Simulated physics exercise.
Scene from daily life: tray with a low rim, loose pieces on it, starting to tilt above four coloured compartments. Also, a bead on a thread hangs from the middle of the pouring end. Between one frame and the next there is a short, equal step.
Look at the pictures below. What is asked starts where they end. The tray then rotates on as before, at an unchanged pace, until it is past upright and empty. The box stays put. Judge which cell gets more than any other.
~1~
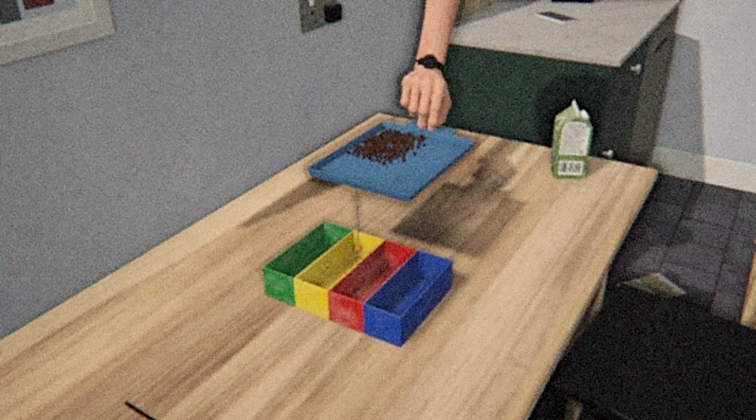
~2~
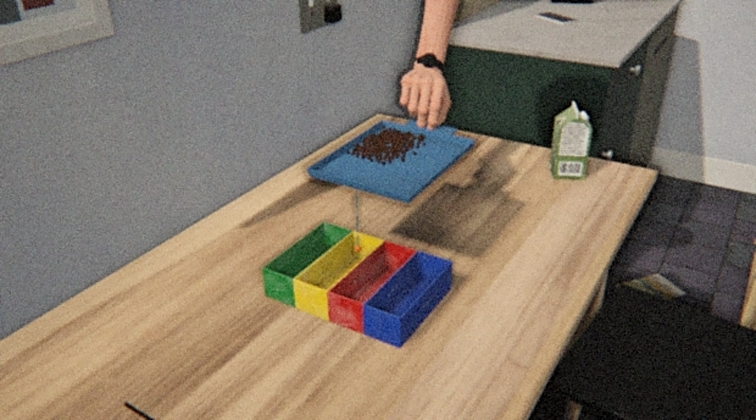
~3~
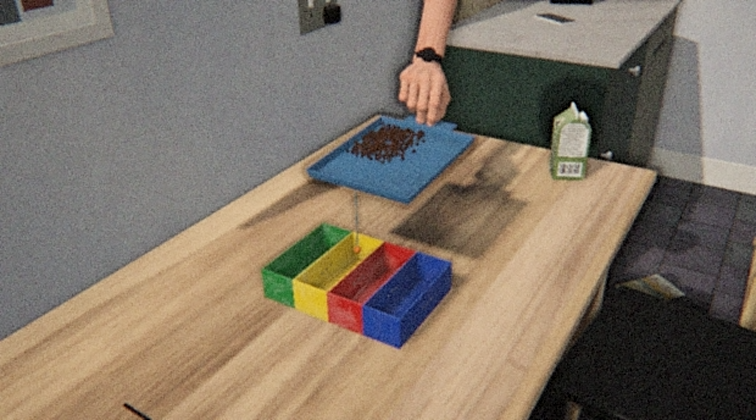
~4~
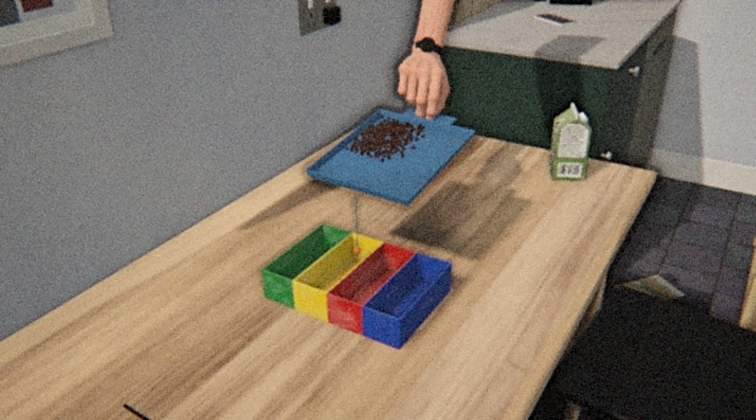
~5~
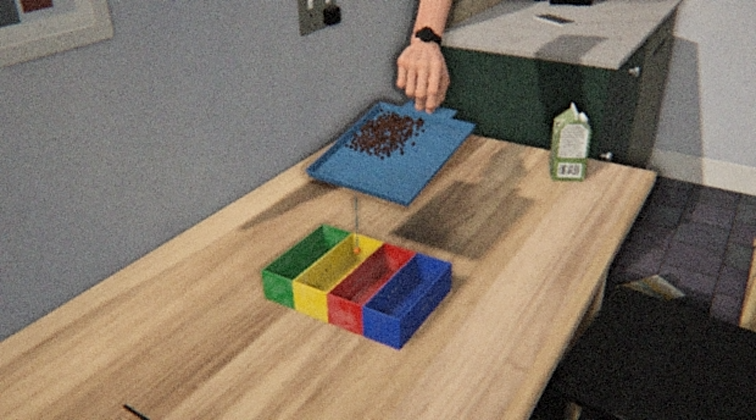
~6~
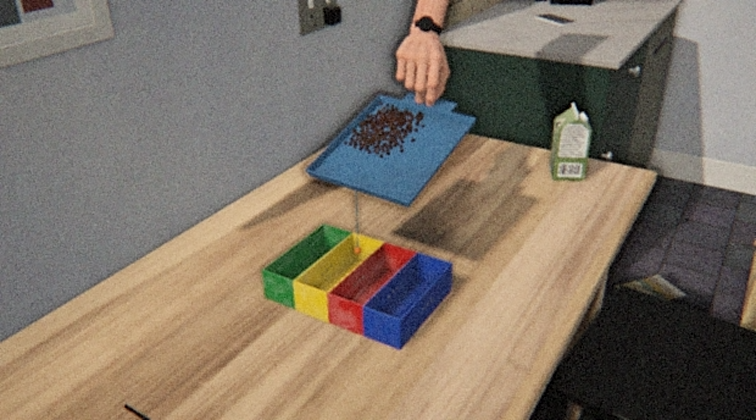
Most goes to the red cell.
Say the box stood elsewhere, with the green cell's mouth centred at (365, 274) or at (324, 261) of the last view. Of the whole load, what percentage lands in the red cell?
First some 0, then 50 per cent.
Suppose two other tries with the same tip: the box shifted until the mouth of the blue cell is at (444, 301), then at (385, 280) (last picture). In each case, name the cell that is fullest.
So the first one goes to that yellow cell and the second to the blue one.
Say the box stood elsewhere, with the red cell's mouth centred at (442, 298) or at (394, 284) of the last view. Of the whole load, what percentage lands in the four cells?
In turn about 70 and about 100 percent.
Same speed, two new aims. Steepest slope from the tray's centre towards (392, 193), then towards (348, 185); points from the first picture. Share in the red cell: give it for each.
In turn 20 and 0 in a hundred.
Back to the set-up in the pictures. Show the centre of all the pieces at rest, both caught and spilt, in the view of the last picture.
At about (363, 307), give or take.
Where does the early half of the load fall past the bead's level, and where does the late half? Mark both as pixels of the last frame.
Earlier half at (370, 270), later half at (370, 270).
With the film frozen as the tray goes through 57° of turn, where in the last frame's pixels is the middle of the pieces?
Its middle sits at about pixel (366, 190).
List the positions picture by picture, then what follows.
In the first picture, corners of the pouring end at (310, 168) and (409, 194), level; middle of the load at (387, 143), allspice berries; bead on its thread at (359, 248); green cell at (279, 284); yellow cell at (312, 296); red cell at (346, 309); blue cell at (382, 323).
In the second picture, corners of the pouring end at (310, 168) and (409, 195), level; middle of the load at (387, 143).
In the third picture, corners of the pouring end at (309, 169) and (408, 196), tipped barely, lowest at the right corner; middle of the load at (386, 140).
In the fourth picture, corners of the pouring end at (309, 169) and (408, 198), tipped a little, lowest at the right corner; middle of the load at (386, 135).
In the fifth picture, corners of the pouring end at (308, 169) and (408, 199), tipped a little, lowest at the right corner; middle of the load at (385, 131).
In the sixth picture, corners of the pouring end at (308, 169) and (408, 200), tipped a little, lowest at the right corner; middle of the load at (385, 126); green cell at (279, 287); yellow cell at (311, 299); red cell at (345, 312); blue cell at (382, 325).
Soon, tray tipped steeply; most on the tray; a small part in the red cell; a small part in the yellow cell; a small part in the blue cell; a stray few falling or outside the box.
A while on, tray tipped right over; about a quarter on the tray; about a quarter in the red cell; a small part in the yellow cell; a small part in the blue cell; about a third falling or outside the box.
Towards the end, tray tipped past a quarter turn; about a third in the red cell; about a quarter in the yellow cell; about a quarter in the blue cell; a stray few falling or outside the box.
Finally, tray tipped past a quarter turn; about a third in the red cell; about a quarter in the yellow cell; about a quarter in the blue cell; none in the green cell; a stray few outside the box.
